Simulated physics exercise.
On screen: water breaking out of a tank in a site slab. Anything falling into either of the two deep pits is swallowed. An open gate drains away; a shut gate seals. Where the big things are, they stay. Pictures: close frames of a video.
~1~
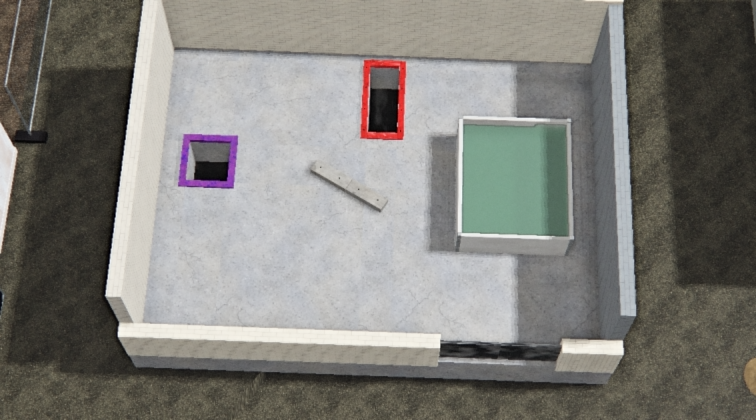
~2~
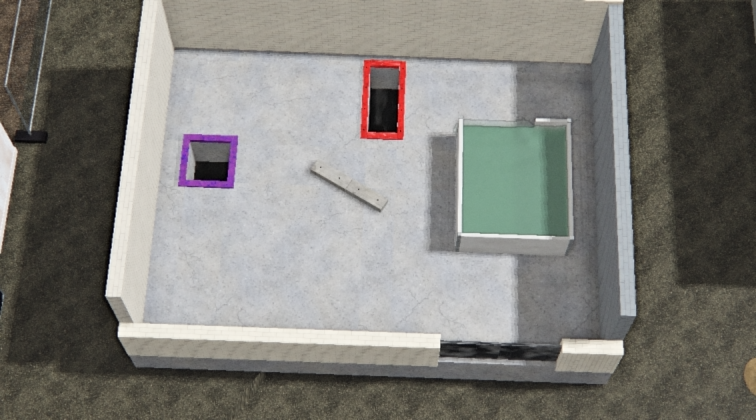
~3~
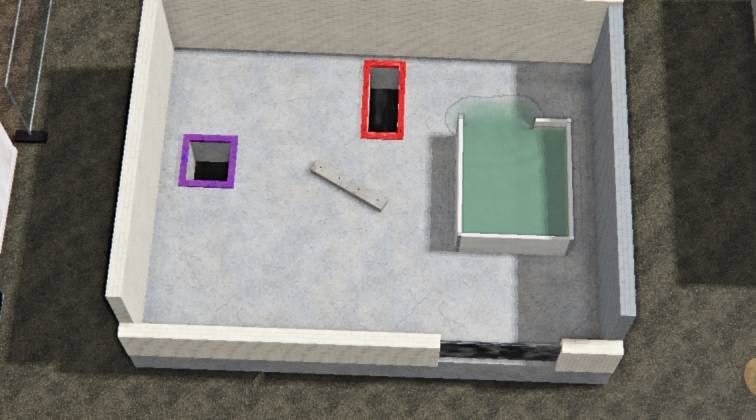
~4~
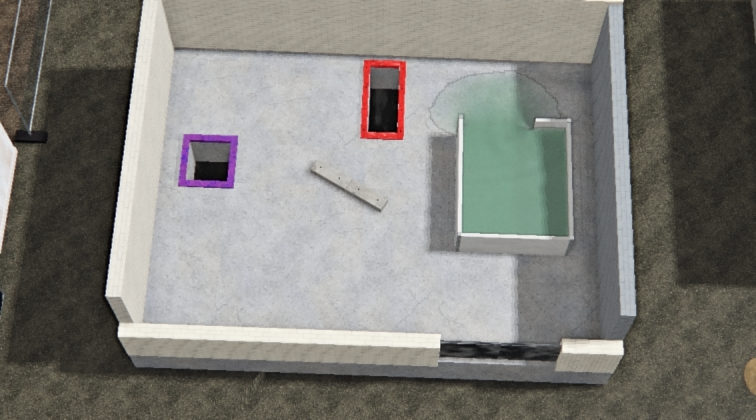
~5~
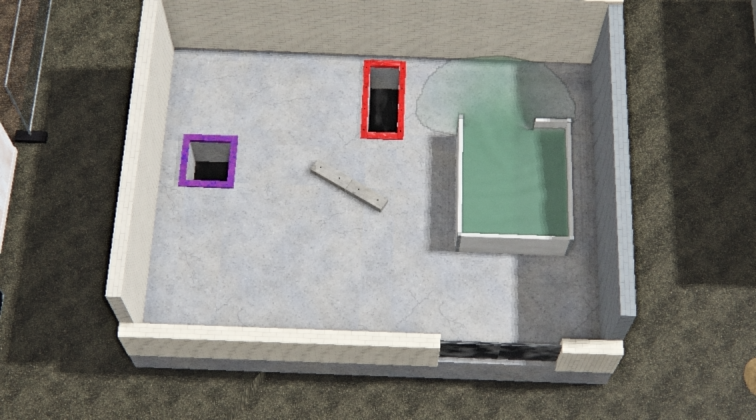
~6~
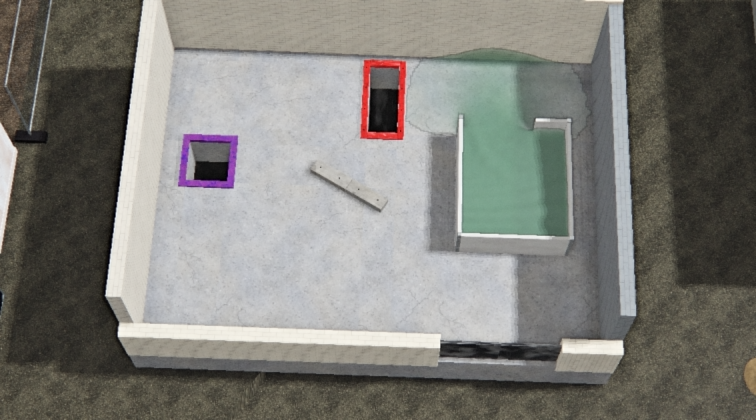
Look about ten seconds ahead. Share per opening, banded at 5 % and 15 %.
In order: Gate: Short of five per cent, red pit: Beyond fifteen per cent, purple pit: Short of five per cent.
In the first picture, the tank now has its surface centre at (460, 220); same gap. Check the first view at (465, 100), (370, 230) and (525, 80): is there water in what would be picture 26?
Spot 1 wetted, spot 2 unwetted, and spot 3 wetted.
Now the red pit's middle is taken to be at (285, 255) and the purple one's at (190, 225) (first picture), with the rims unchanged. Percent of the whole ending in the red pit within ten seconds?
Result - red pit: 2 %.
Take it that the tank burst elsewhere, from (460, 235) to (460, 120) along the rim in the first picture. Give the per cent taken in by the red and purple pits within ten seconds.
Red 14 %, purple 12 %.
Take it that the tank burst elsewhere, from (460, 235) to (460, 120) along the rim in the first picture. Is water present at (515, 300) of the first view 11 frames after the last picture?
Outcome: Spared.
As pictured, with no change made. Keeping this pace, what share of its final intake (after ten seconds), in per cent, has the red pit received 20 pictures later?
Roughly 50 percent.
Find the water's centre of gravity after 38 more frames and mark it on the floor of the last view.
Centre of the water: Near (485, 173).
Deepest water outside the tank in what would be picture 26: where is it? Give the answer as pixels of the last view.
At about (589, 68).
A moment on, water covers 10 % of the floor; the gate 0 %, the red pit 0 %, the purple pit 0 %.
Next, water covers 20 % of the floor; the gate 0 %, the red pit 6 %, the purple pit 0 %.
Then, water covers 35 % of the floor; the gate 0 %, the red pit 14 %, the purple pit 0 %.
Later, water covers 55 % of the floor; the gate 0 %, the red pit 23 %, the purple pit 0 %.
In the end, water covers 85 % of the floor; the gate 0 %, the red pit 28 %, the purple pit 0 %.
